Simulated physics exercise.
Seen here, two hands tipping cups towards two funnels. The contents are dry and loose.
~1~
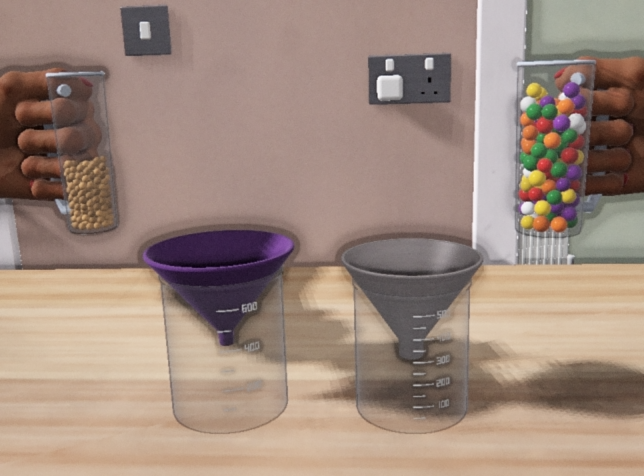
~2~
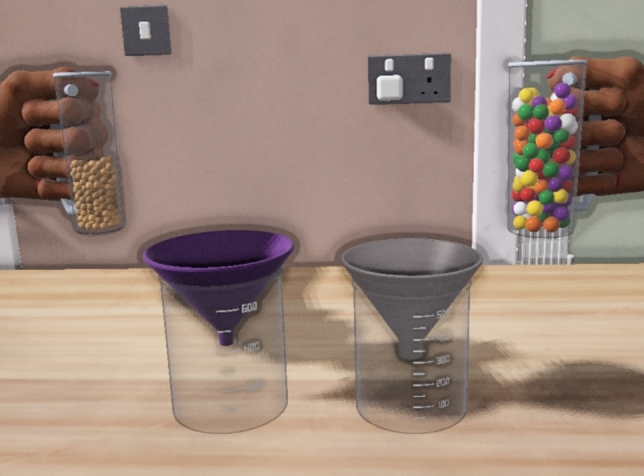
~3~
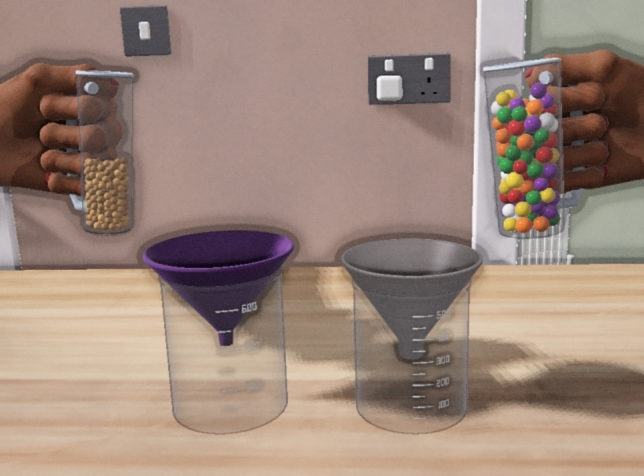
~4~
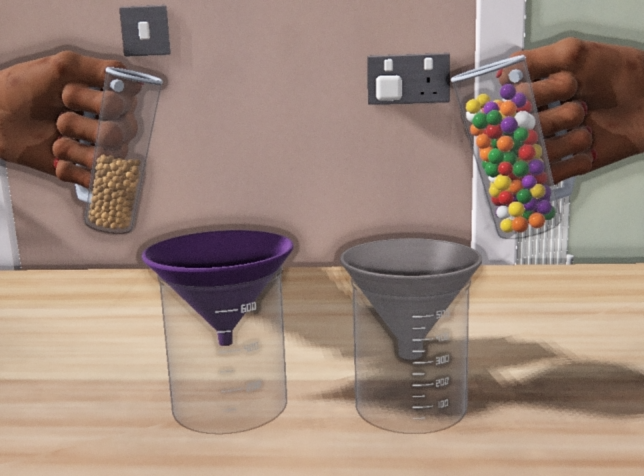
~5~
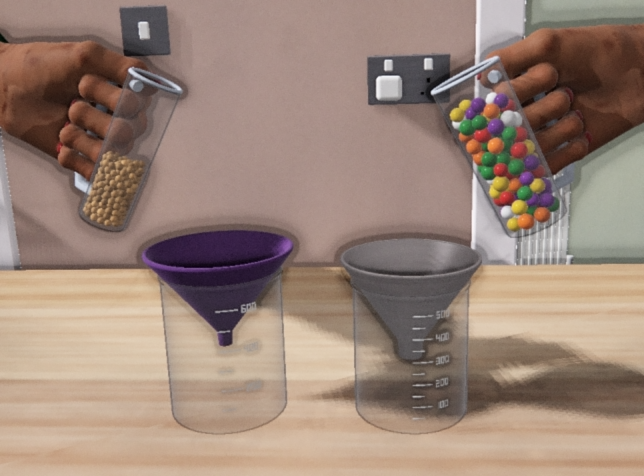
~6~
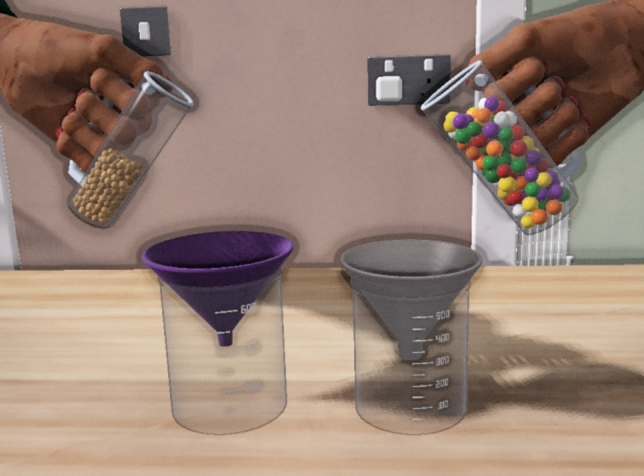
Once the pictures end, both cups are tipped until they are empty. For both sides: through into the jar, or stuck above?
The left funnel jams; the right one jams.
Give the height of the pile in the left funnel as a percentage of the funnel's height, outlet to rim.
About 65 per cent.
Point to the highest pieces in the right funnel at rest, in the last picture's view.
Around (383, 276).
Then, 0.33 s on from there, left, the whole lot still in the cup; right, the whole lot still in the cup.
Then, 0.67 s on from there, left, the whole lot still in the cup; right, all but a few still in the cup, only a few in or over the funnel.
Then, 1.08 s on from there, left, near a third still in the cup, near two thirds in or over the funnel, only a few down in the jar; right, near a quarter still in the cup, the bulk in or over the funnel, only a few down in the jar.
In the end, left, all but a few stuck in the funnel, only a few down in the jar; right, all but a few stuck in the funnel, only a few down in the jar.
